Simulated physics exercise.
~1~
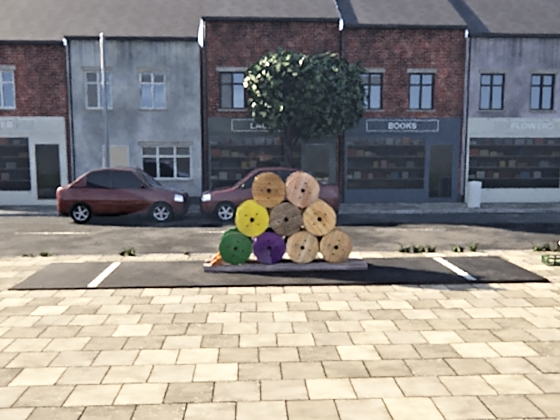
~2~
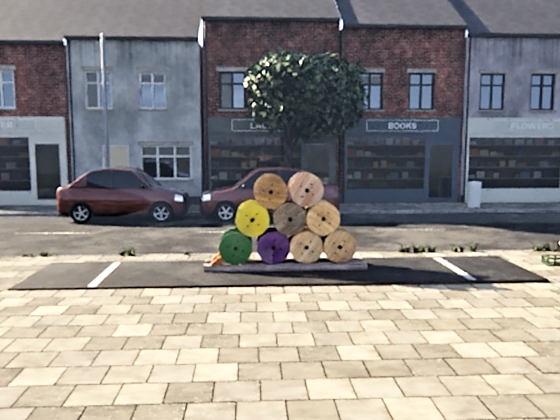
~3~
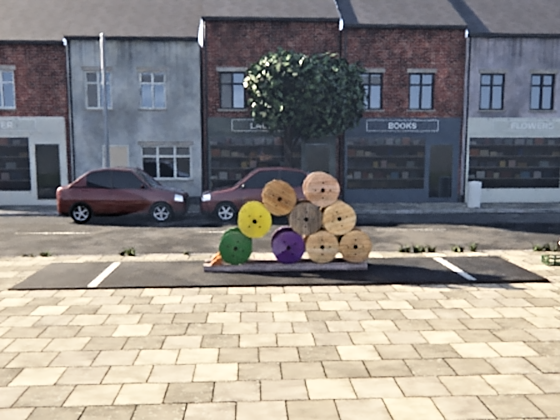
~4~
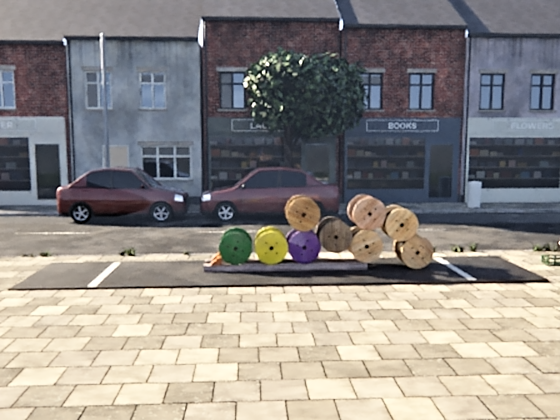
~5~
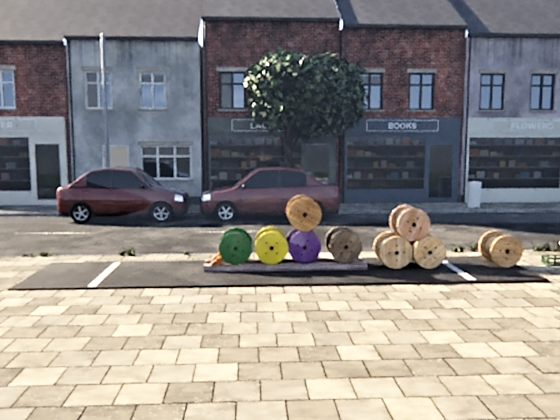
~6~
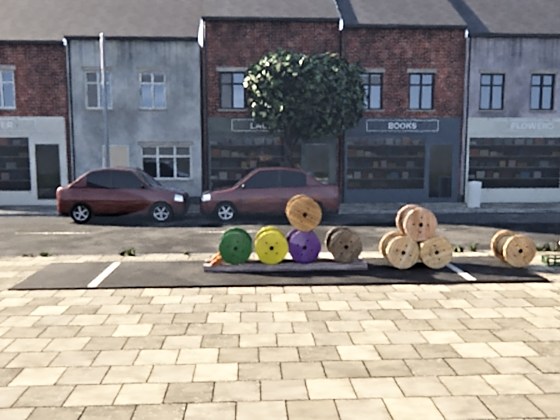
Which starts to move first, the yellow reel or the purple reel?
The purple reel starts first, shifting right along the bottom while the yellow one above is still in its place.
A row of brick and grey shopfronts, one marked as a bookshop, stands across a street with two red cars parked, seen straight on from a paved area. In front, cable reels are stacked on low timbers on asphalt, with green at the lower left, purple beside it, yellow above them and the others brown or tan. The right side of the stack starts to spread, and purple rolls right. Yellow drops into the gap between green and purple as tan reels tumble rightward. Finally green, yellow, purple and brown sit in a row with one tan reel on top, three tan reels form a small pile to the right, and another rests beyond the right white line.
